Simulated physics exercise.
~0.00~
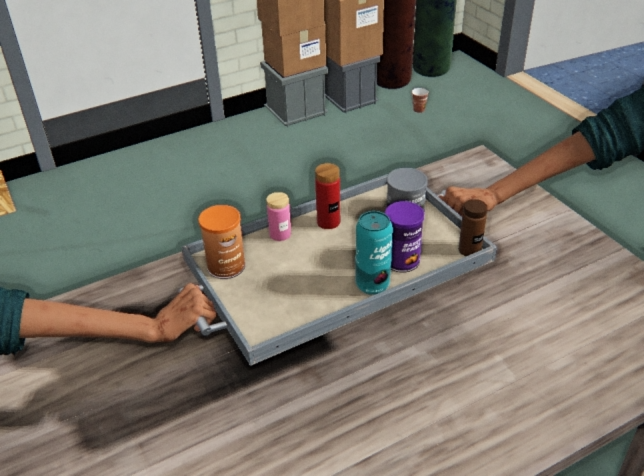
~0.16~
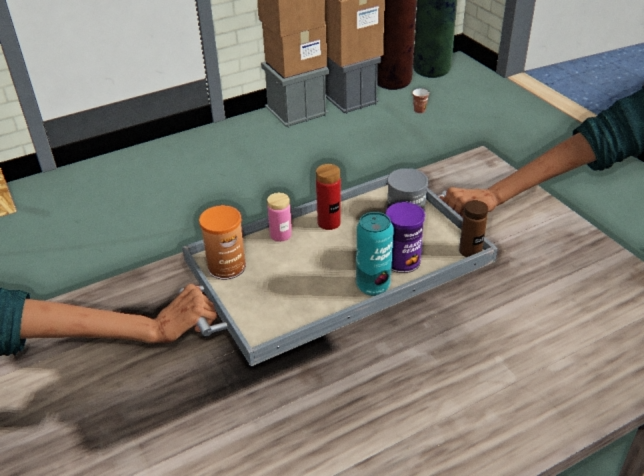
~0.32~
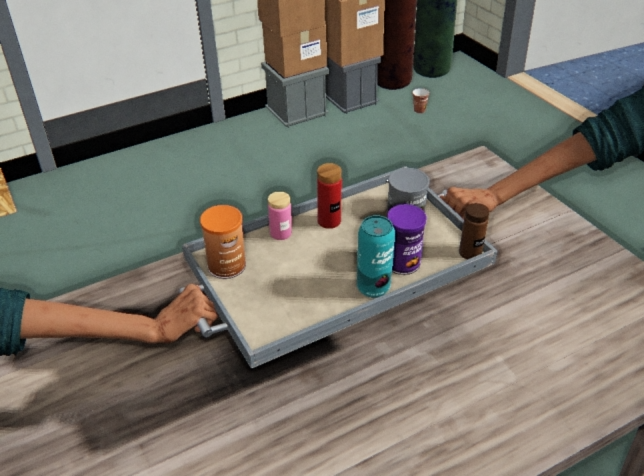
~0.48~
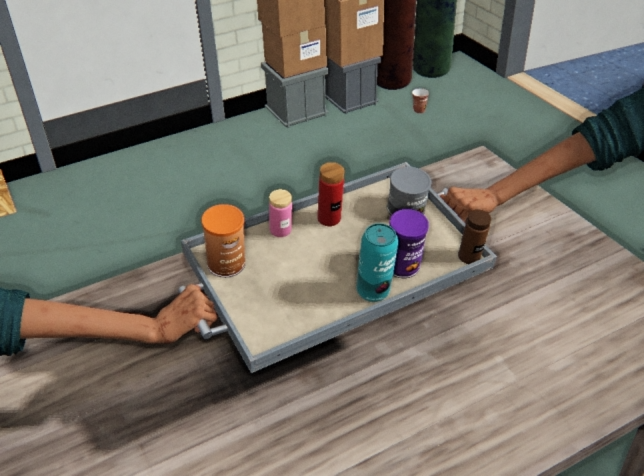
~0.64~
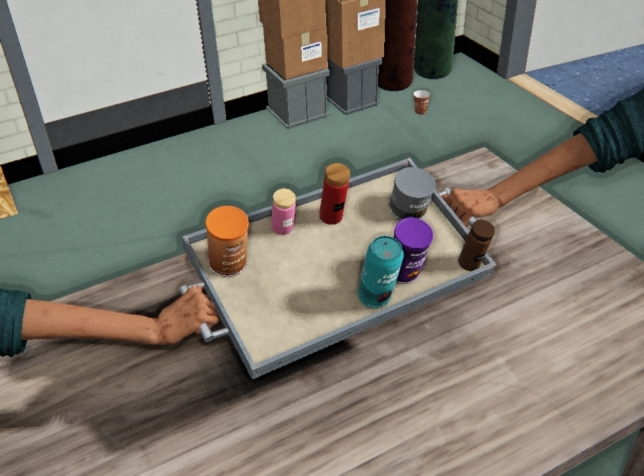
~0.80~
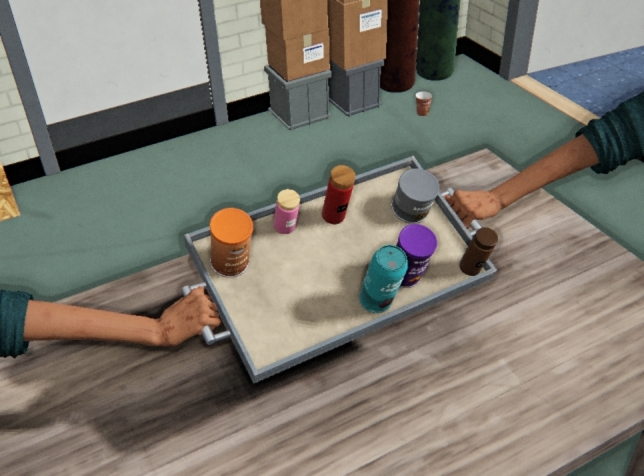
In a room with boxes stacked behind a wooden table, two hands hold a level tray of seven cans, tins and shakers above the tabletop. The hands then tilt the tray steadily, its near edge dipping toward the viewer, while the containers lean with it and barely shift.
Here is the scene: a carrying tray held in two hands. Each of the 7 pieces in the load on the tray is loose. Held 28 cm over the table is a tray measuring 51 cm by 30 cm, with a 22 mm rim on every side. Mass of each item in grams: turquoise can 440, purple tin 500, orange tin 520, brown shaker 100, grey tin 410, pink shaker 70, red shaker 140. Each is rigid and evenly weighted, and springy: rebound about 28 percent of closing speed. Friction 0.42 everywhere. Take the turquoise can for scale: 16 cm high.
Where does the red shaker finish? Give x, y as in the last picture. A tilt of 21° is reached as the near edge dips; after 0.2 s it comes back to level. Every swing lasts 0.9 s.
It finishes at about (366, 247).
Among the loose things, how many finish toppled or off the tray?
The count is 1.
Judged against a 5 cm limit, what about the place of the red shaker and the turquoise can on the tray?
Red shaker: Is displaced. Turquoise can: Remains in place.
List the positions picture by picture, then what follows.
In the first frame, tray level; red shaker (328, 197); turquoise can (373, 254).
In the second frame, tray level; orange tin (223, 243); brown shaker (473, 229).
In the third frame, tray at 3°, near edge down; grey tin (407, 195); pink shaker (280, 216).
In the fourth frame, tray at 7°, near edge down; turquoise can (376, 264); purple tin (406, 244).
In the fifth frame, tray at 14°, near edge down; orange tin (227, 242); brown shaker (476, 246).
In the sixth frame, tray at 19°, near edge down; red shaker (338, 196); grey tin (415, 196).
After 1.20 s, tray at 21°, near edge down; red shaker 40° off its base near (351, 214).
After 1.50 s, tray at 16°, near edge down; red shaker on its side near (368, 252); turquoise can 7° off its base.
After 1.90 s, tray at 2°, near edge down; red shaker on its side near (367, 248); turquoise can 6° off its base.
In the end (2.7 s), toppled on the tray, red shaker; the other 6 under 5 cm from the start. At the end, from the last picture's camera, red shaker near (366, 247).
